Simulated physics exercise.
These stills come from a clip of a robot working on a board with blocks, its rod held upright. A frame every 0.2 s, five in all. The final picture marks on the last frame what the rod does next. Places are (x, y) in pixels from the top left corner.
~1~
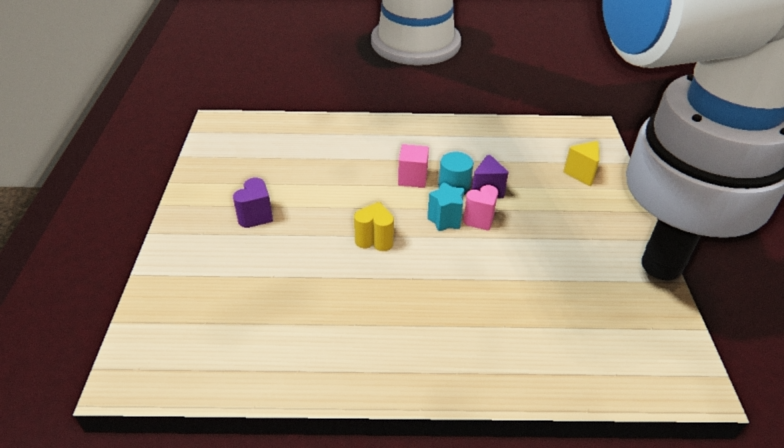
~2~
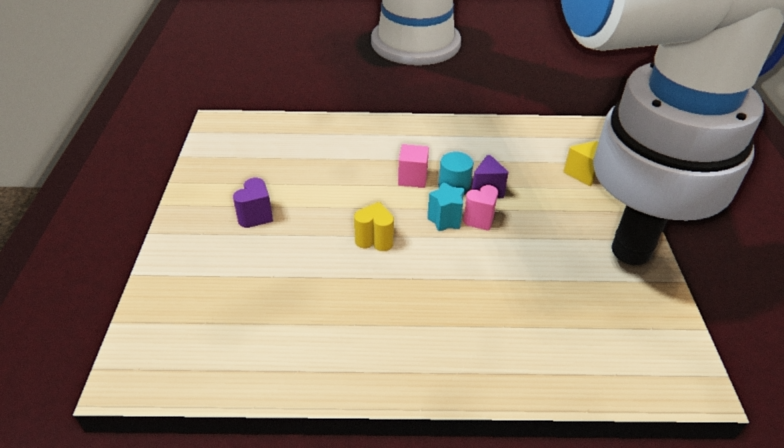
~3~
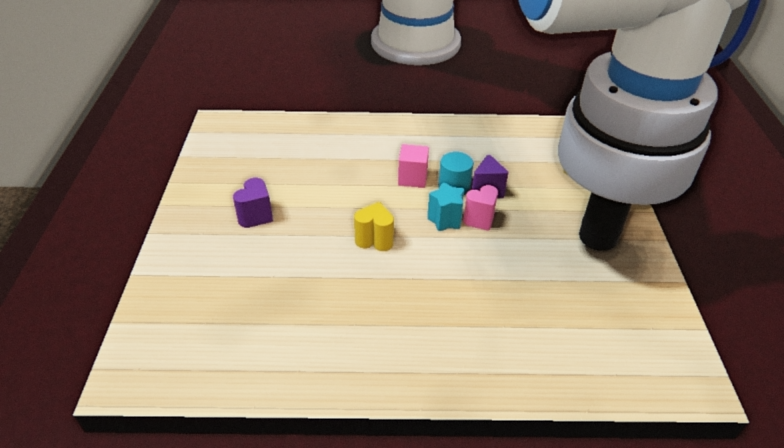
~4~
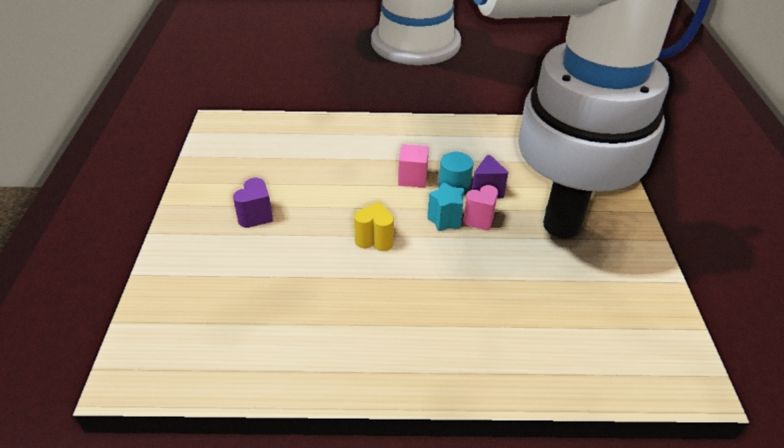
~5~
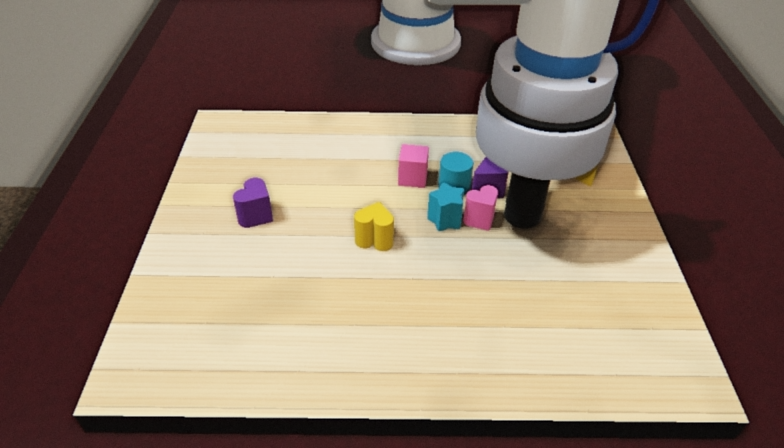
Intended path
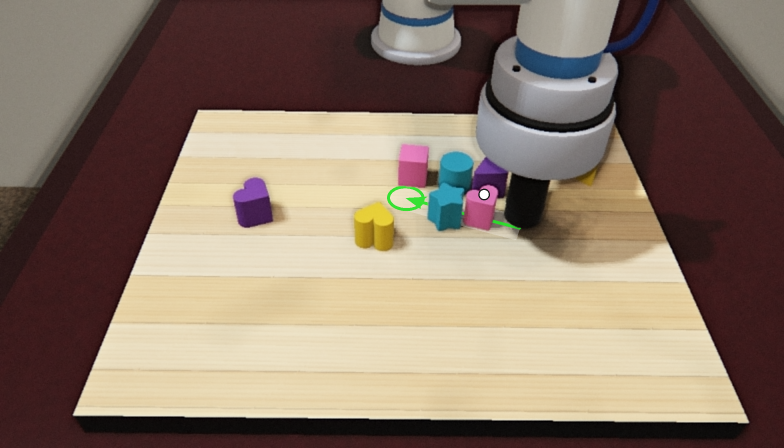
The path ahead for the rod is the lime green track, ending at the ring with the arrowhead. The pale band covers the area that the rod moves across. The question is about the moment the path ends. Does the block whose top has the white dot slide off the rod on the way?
No, that is not how it ends up.
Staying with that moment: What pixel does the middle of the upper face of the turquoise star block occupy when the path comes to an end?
It is going to be at (378, 190).
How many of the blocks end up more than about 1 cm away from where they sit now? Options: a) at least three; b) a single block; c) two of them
The correct letter is c.
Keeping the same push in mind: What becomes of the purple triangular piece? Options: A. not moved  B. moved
A (not moved)
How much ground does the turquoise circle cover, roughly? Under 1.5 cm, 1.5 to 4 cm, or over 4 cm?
The answer will be the short band, under 1.5 cm.
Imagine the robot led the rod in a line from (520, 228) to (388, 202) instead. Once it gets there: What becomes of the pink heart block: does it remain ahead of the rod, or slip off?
By then it is in front of the rod.
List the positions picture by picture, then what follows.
The first frame shows lower end of the rod at (661, 267), tops of blocks, pink square at (414, 153), turquoise star block at (448, 194), turquoise circle at (457, 161), pink heart block at (484, 195), purple triangular piece at (491, 166).
The second frame shows rod at (631, 252), blocks as before.
The third frame shows rod at (598, 239), blocks as before.
The fourth frame shows rod at (561, 227), blocks as before.
The fifth frame shows rod at (522, 217), pink square at (414, 153), turquoise star block at (448, 194), turquoise circle at (457, 161), pink heart block at (484, 195), purple triangular piece at (491, 166).
The drawn path runs from (520, 228) directly to (406, 198); the dot is on the pink heart block.
On the path given first. One third of the way, rod at (481, 207); turquoise star block at (423, 193), turned 20° anticlockwise; pink heart block at (452, 188).
Two thirds of the way, rod at (443, 197); turquoise star block at (390, 193), turned 50° anticlockwise; pink heart block at (413, 180), turned 25° anticlockwise.
At the end, rod at (406, 187); pink square not moved; turquoise star block at (378, 190), turned 90° anticlockwise; turquoise circle not moved; pink heart block at (377, 170), turned 20° anticlockwise; purple triangular piece not moved.
